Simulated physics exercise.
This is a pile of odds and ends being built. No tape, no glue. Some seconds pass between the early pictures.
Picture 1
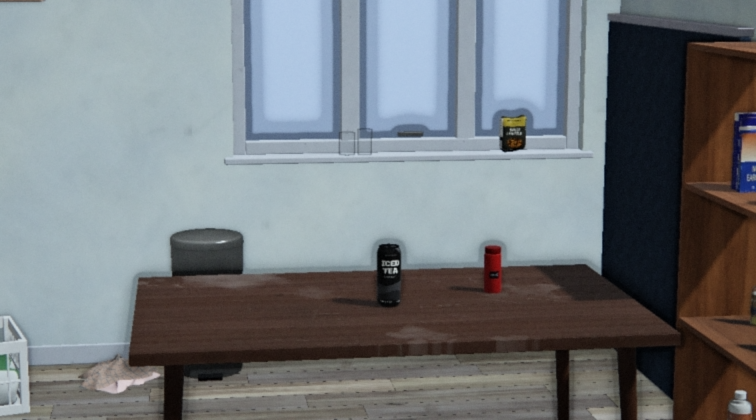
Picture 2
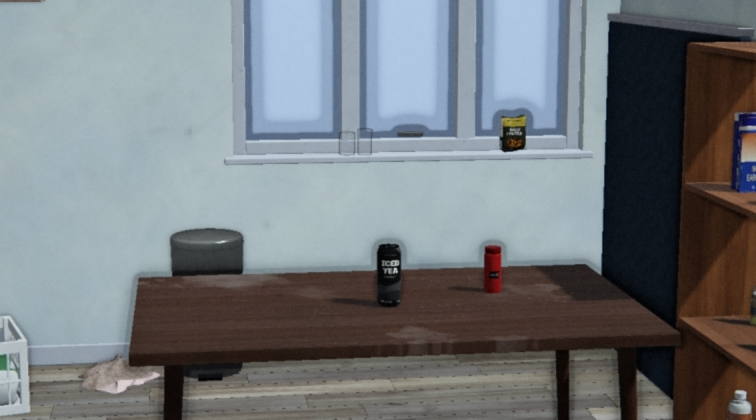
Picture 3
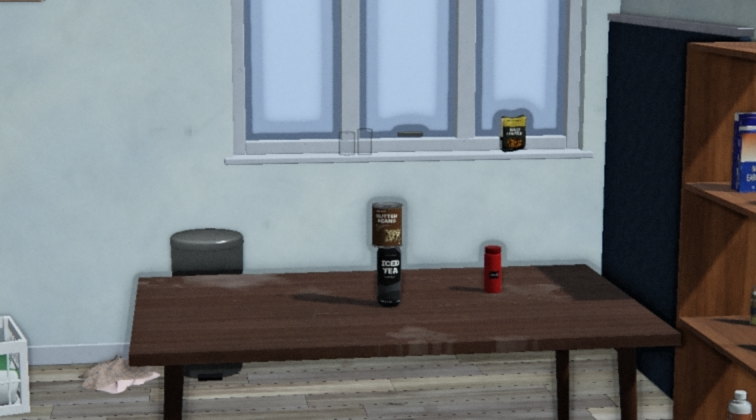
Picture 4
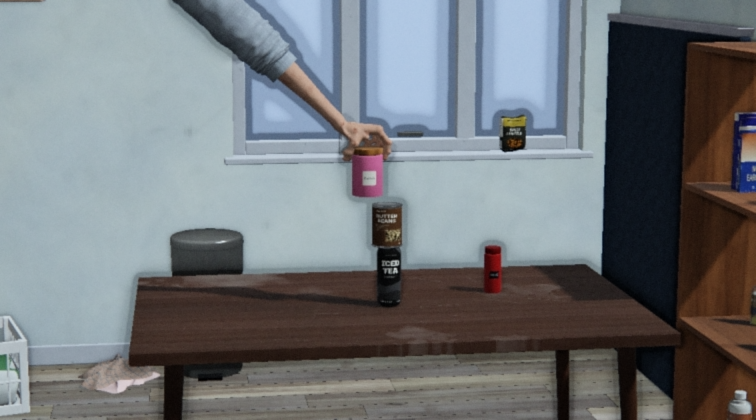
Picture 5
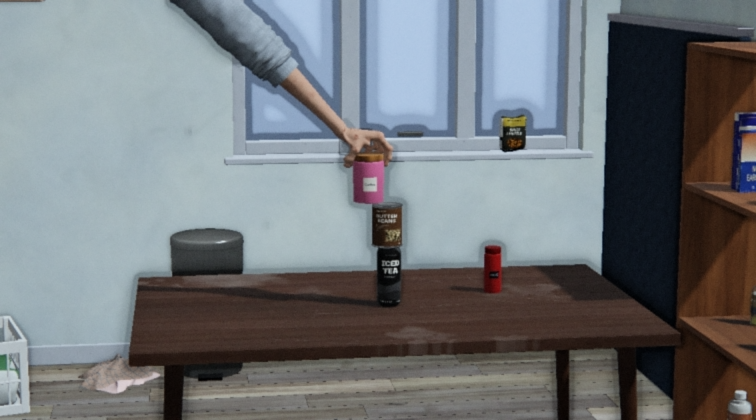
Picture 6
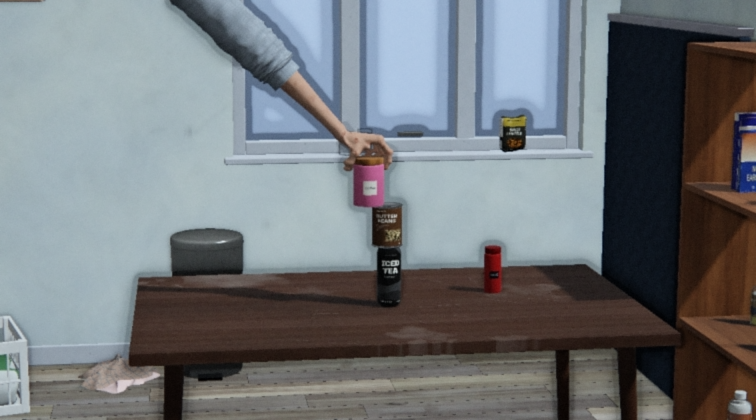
A brown tin appears on top of the black can standing on the wooden table, with a red shaker off to the right. A hand then reaches in from the upper left, holding a pink jar above the tin, and lowers it slightly onto the tin's top, keeping hold of it.
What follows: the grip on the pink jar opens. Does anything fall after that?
Here the pile loses its balance.
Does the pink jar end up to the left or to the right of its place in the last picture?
To the left.
Then, 0.40 s later than the last frame, pink jar now fallen.
Then, 0.60 s later than the last frame, things are still on the move.
When it is over, fallen, pink jar; the other 3 as before. End places, in pixels of the last picture, pink jar near (317, 293). The pile comes apart.
